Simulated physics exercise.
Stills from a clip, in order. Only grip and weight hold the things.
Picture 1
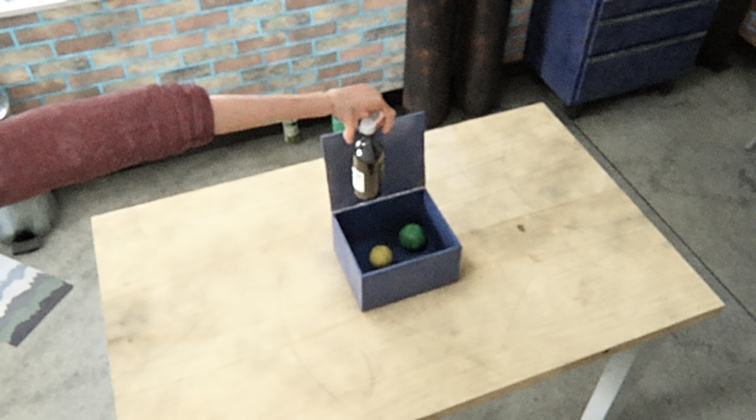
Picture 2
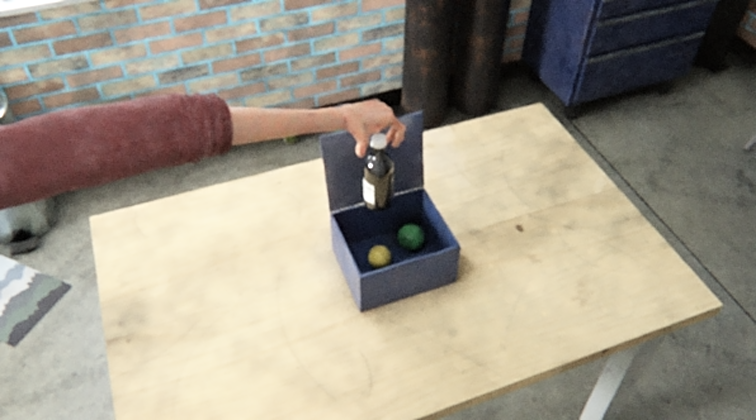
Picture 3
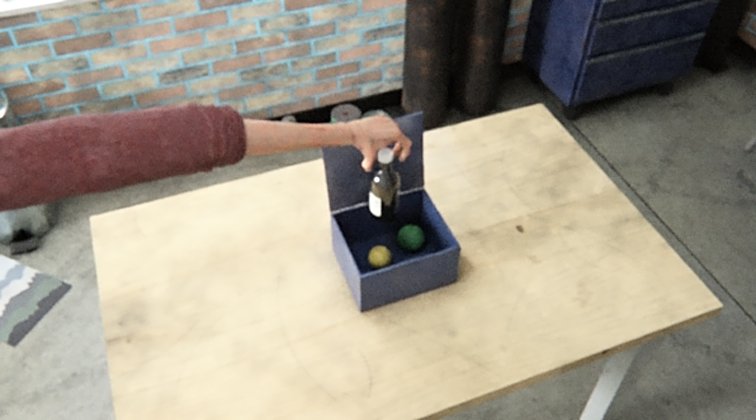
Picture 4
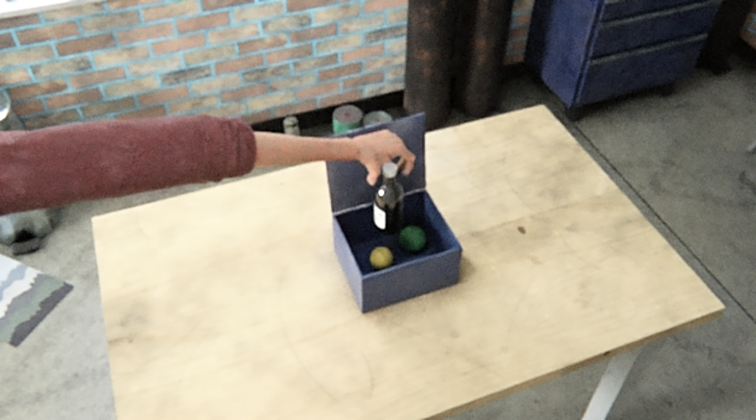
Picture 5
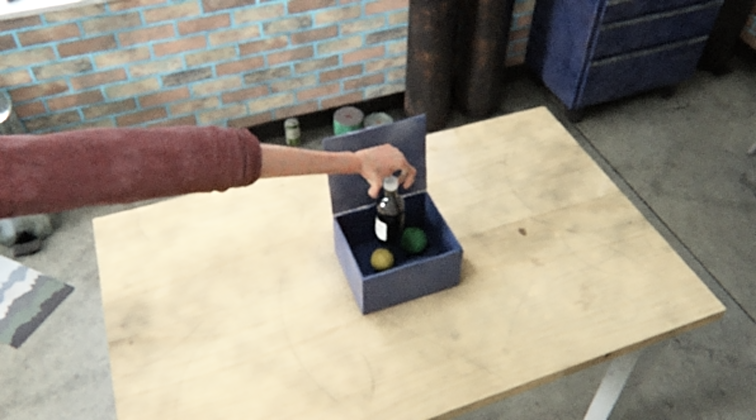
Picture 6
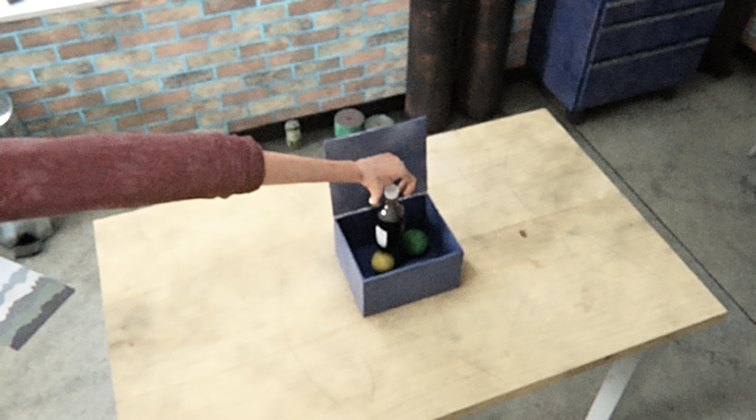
Hand in a maroon sleeve lowering a dark bottle into an open blue box holding a green and a yellow ball-shaped object.
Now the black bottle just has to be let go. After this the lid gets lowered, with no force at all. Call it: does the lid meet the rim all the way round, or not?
It meets the rim all the way round.
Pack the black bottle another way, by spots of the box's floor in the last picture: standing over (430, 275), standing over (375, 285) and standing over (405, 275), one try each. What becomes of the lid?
Going in order, the lid is left partly open, then is left partly open, then is left partly open.
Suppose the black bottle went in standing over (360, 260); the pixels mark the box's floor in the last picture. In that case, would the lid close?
Put it in like that and the lid can't get down.
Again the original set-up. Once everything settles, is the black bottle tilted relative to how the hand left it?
At the finish it goes crooked.
Then, 0.90 s on from there, lid starting down; black bottle on its side near (389, 242); yellow lemon shifted about its own width; green apple shifted a little.
Then, 1.70 s on from there, lid 47° above the rim; black bottle on its side near (389, 241); yellow lemon shifted well along; green apple shifted about its own width.
In the end, lid shut; toppled in the box, black bottle; moved from the start, green apple and yellow lemon. At the end, from the last picture's camera, black bottle near (389, 242).
